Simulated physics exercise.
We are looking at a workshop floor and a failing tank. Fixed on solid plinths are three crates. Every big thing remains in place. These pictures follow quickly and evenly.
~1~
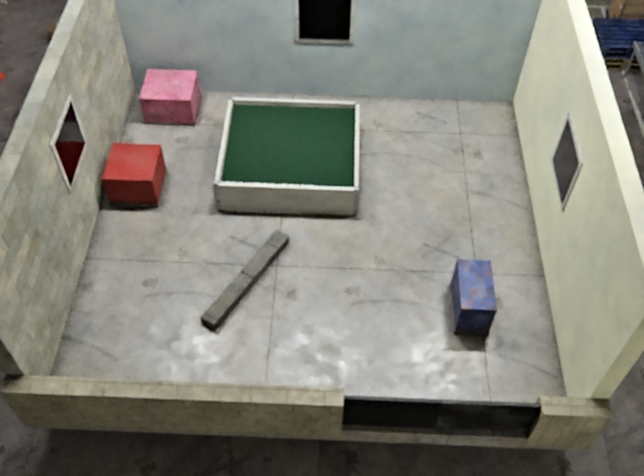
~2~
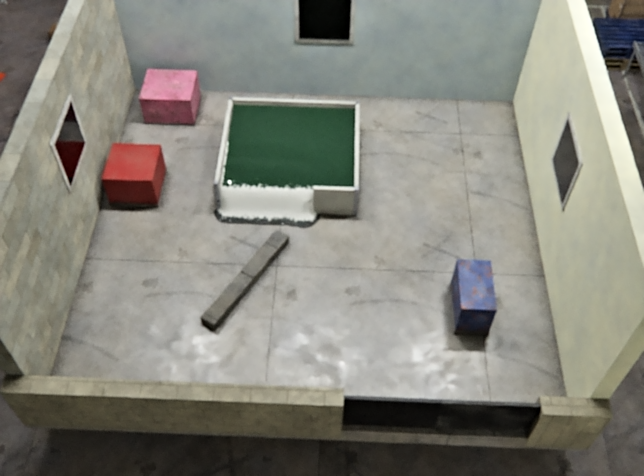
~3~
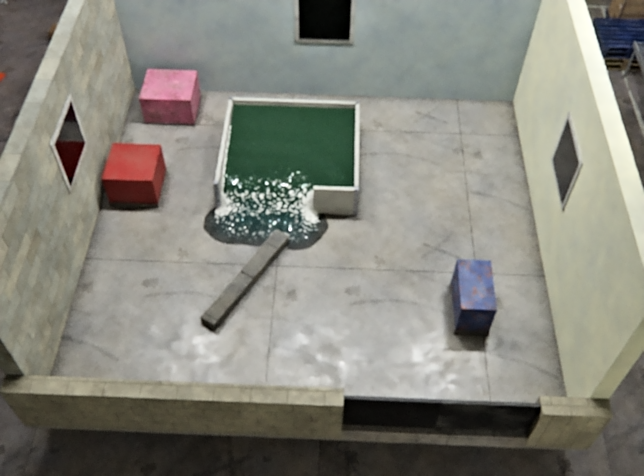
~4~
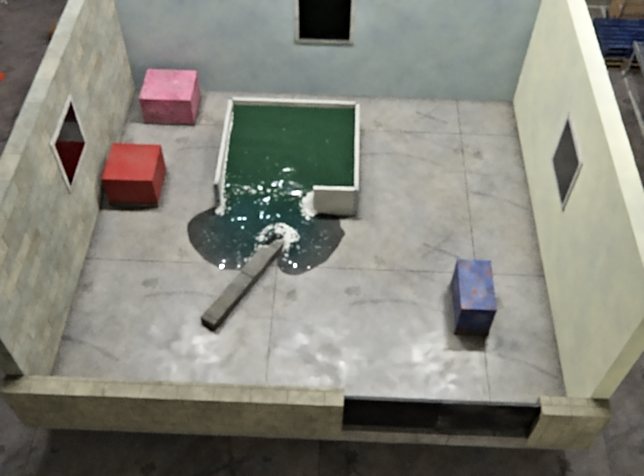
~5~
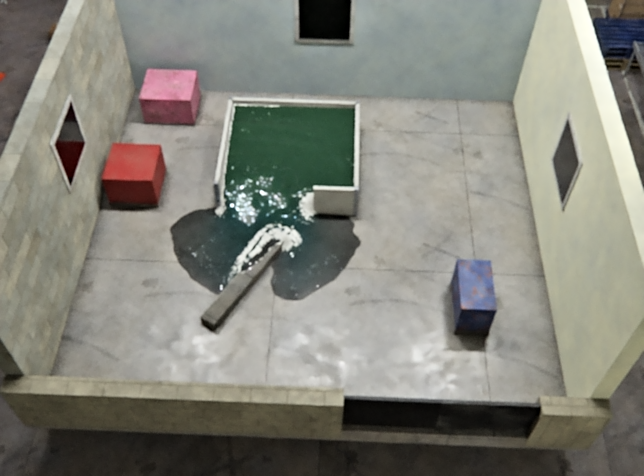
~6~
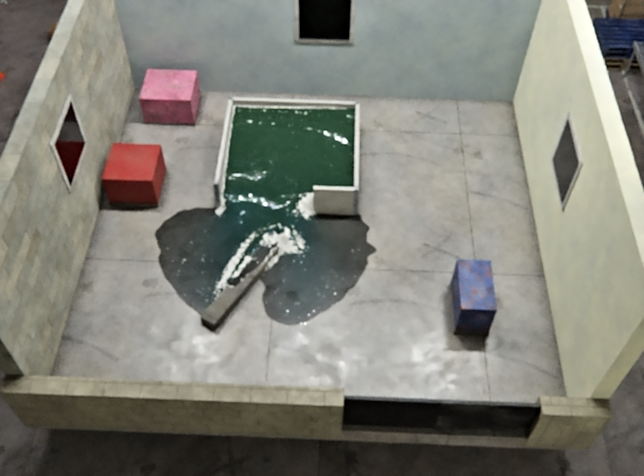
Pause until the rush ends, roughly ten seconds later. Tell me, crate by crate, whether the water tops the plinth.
The pink crate will be within the water's reach. The red crate will be within the water's reach. The blue crate will be within the water's reach.
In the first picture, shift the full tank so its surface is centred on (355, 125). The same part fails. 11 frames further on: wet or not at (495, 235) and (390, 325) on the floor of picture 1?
In that order: Clear, under water.
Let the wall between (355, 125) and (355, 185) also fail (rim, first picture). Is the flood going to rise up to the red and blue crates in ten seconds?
Result - red crate stays clear, blue crate gets flooded.
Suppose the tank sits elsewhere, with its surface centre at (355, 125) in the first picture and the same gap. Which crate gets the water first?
My pick is the blue crate.
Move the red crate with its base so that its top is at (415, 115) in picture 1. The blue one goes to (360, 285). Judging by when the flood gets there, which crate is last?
The red-painted one comes last.
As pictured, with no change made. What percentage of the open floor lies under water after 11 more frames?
The answer is around 45 per cent.
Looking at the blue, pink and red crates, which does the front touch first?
That would be the blue crate.
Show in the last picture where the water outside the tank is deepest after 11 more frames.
At about (47, 388).
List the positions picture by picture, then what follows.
The first picture shows the tank at (290, 145) is whole and still.
In the second picture, water pours out at (267, 203) and has run to (314, 218).
In the third picture, the front is at (211, 225), out from the gap at (267, 204).
In the fourth picture, the front is at (299, 269), out from the gap at (267, 204).
In the fifth picture, water pours out at (267, 204) and has run to (298, 293).
In the sixth picture, water pours out at (267, 204) and has run to (300, 317).
A moment on, water covers 25 % of the floor; the pink crate not reached, the red crate not reached, the blue crate not reached.
Next, water covers 45 % of the floor; the pink crate not reached, the red crate not reached, the blue crate water round its plinth.
Then, water covers 50 % of the floor; the pink crate not reached, the red crate water round its plinth, the blue crate water round its plinth.
Later, water covers 65 % of the floor; the pink crate water round its plinth, the red crate water round its plinth, the blue crate water round its plinth.
In the end, water covers 95 % of the floor; the pink crate was topped, the red crate was topped, the blue crate was topped.
